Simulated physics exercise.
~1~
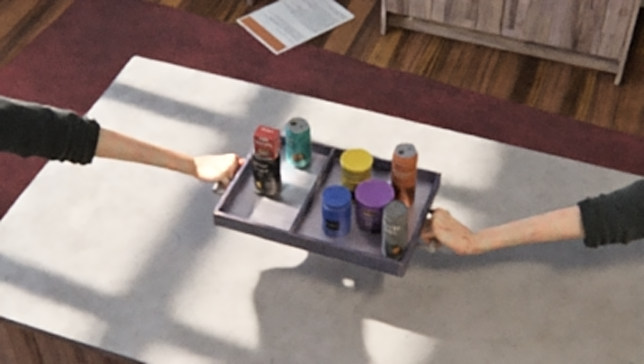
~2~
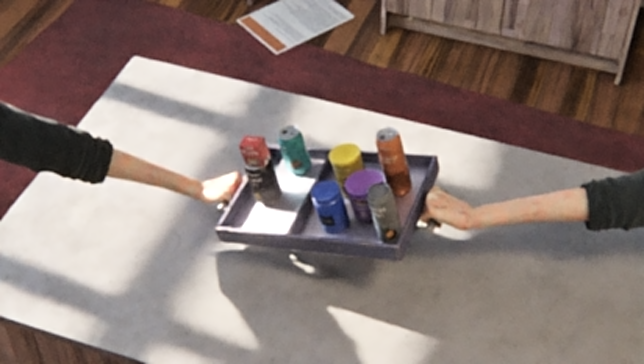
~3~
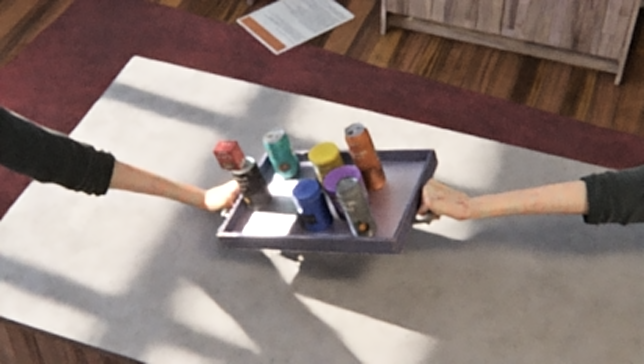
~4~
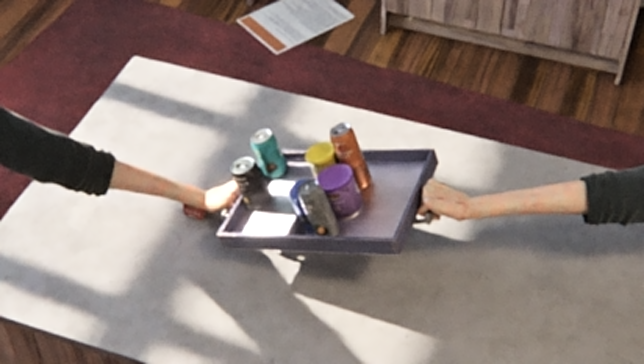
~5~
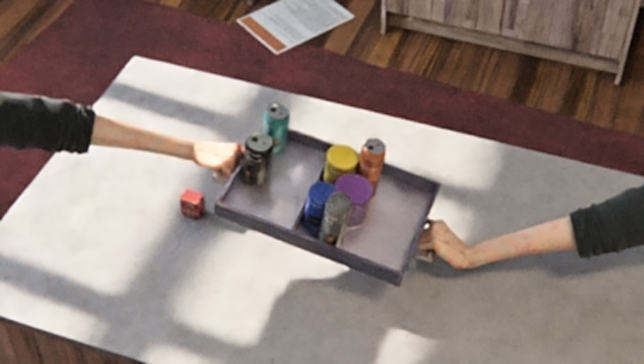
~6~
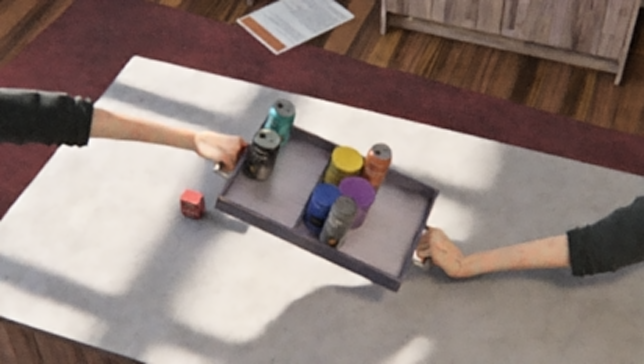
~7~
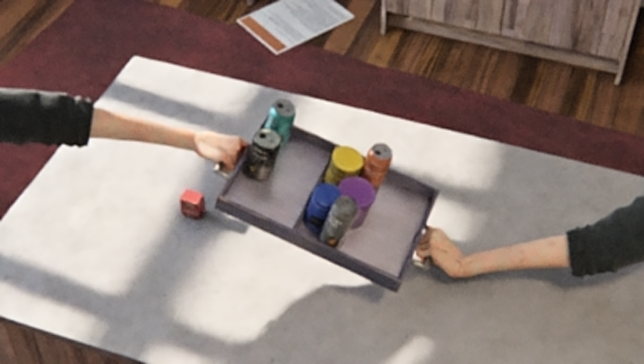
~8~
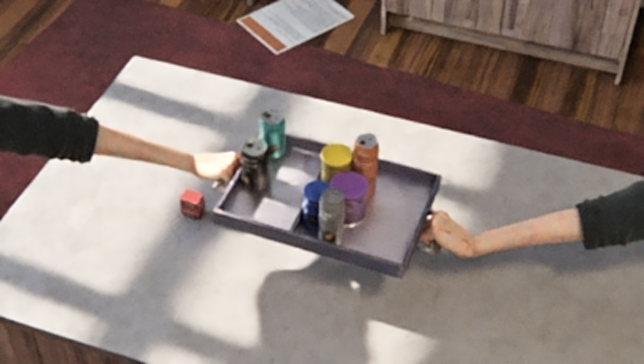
Two hands tipped a tray of cans and tins down to the left, sending several sliding and a small red packet over the edge onto the table, then tilted it right and levelled it, with the packet still lying beside it.
